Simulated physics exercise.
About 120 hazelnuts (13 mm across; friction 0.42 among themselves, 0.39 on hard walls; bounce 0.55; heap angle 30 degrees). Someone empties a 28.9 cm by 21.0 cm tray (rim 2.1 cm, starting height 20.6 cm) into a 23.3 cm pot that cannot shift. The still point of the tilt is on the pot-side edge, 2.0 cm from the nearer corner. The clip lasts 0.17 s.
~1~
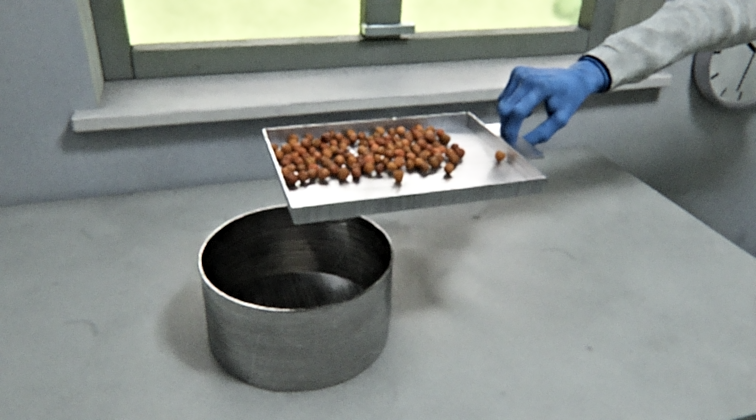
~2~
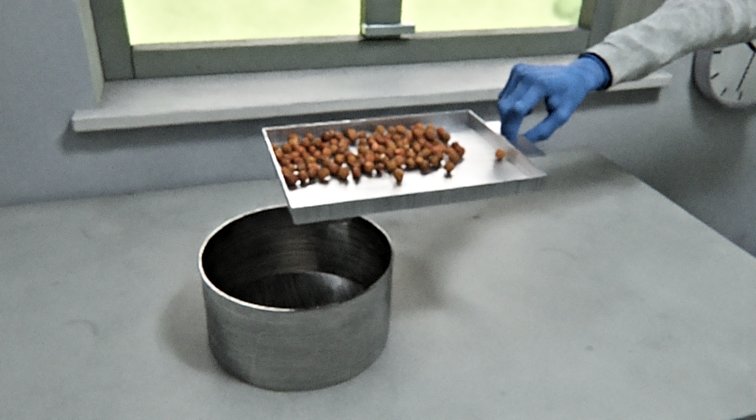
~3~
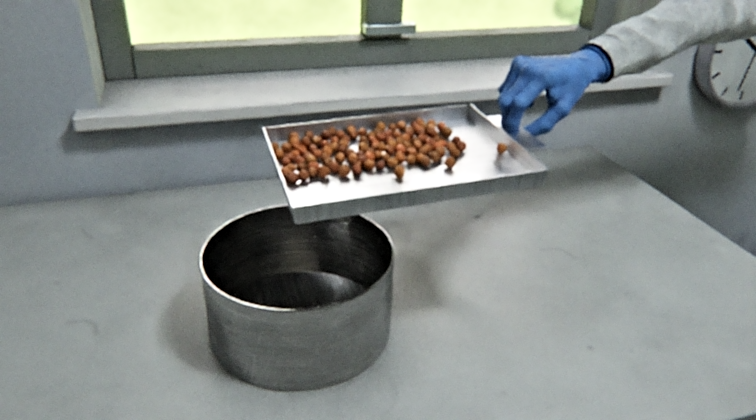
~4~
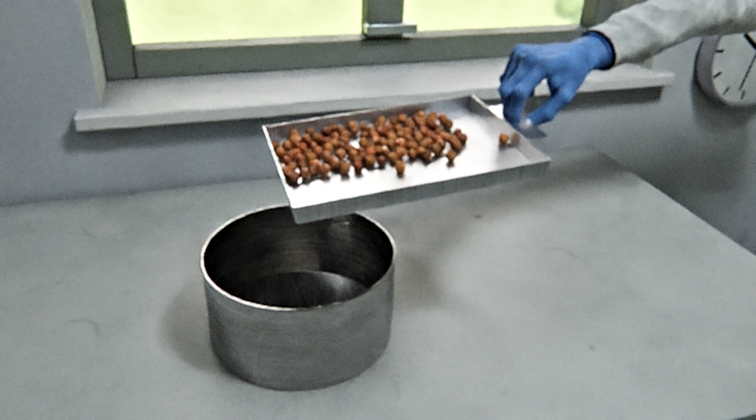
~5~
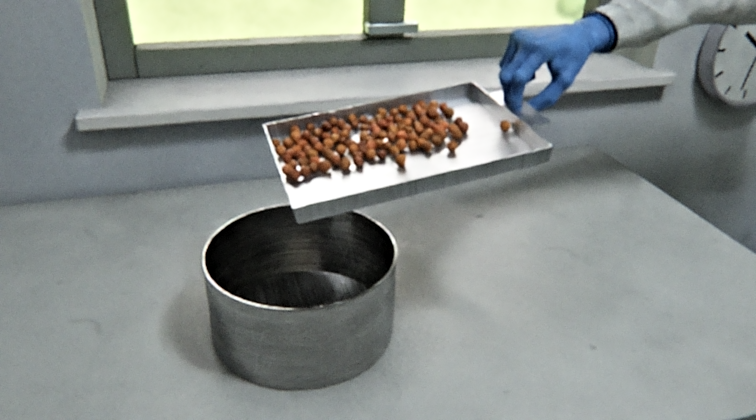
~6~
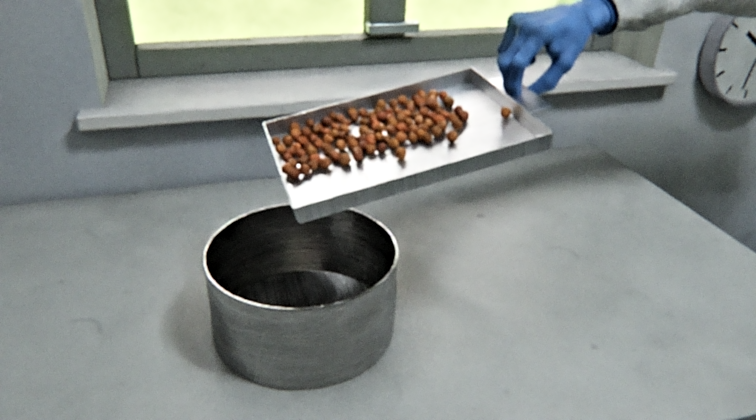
A blue-gloved hand raised the right side of a metal tray of hazelnuts, slowly at first, tilting it down to the left above a round metal pot, while the nuts stayed mostly in place.
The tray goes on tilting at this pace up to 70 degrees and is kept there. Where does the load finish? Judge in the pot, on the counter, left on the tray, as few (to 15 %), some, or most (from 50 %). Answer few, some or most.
In the pot: Few; on the counter: Few; left on the tray: Most.
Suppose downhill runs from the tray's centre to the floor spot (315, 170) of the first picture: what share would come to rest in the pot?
About 0 per cent.
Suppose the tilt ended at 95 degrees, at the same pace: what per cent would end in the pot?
In that case some 65 per cent.
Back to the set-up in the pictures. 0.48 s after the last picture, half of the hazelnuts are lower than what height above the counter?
About 26 cm.
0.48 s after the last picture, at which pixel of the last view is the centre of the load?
At about (289, 132).
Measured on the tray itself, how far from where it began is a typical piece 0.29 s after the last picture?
Some 5 cm.
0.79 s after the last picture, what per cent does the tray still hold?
Roughly 90 per cent.
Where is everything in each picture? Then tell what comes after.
Tray tilt 0 degrees, front corners at (294, 206) and (544, 177); middle of the pieces at (375, 153); pot at (298, 250), in the first frame.
Tray tilt 1 degrees, front corners at (294, 206) and (545, 175); middle of the pieces at (375, 152), in the second frame.
Tray tilt 2 degrees, front corners at (295, 206) and (546, 169); middle of the pieces at (376, 148), in the third frame.
Tray tilt 5 degrees, front corners at (295, 206) and (548, 159), lowest corner left front; middle of the pieces at (376, 143), in the fourth frame.
Tray tilt 8 degrees, front corners at (295, 206) and (550, 145), lowest corner left front; middle of the pieces at (377, 137), in the fifth frame.
Tray tilt 12 degrees, front corners at (295, 206) and (550, 132), lowest corner left front; middle of the pieces at (376, 130); pot at (302, 249), in the sixth frame.
Then, 0.29 s after the last picture, tilt 40 degrees; the tray holds 100 %, the pot 0 %.
Then, 0.48 s after the last picture, tilt 60 degrees; the tray holds 100 %, the pot 0 %.
Then, 0.79 s after the last picture, tilt 70 degrees; the tray holds 90 %, the pot 0 %.
In the end, pot 0 %, counter 5 %, tray 90 %.
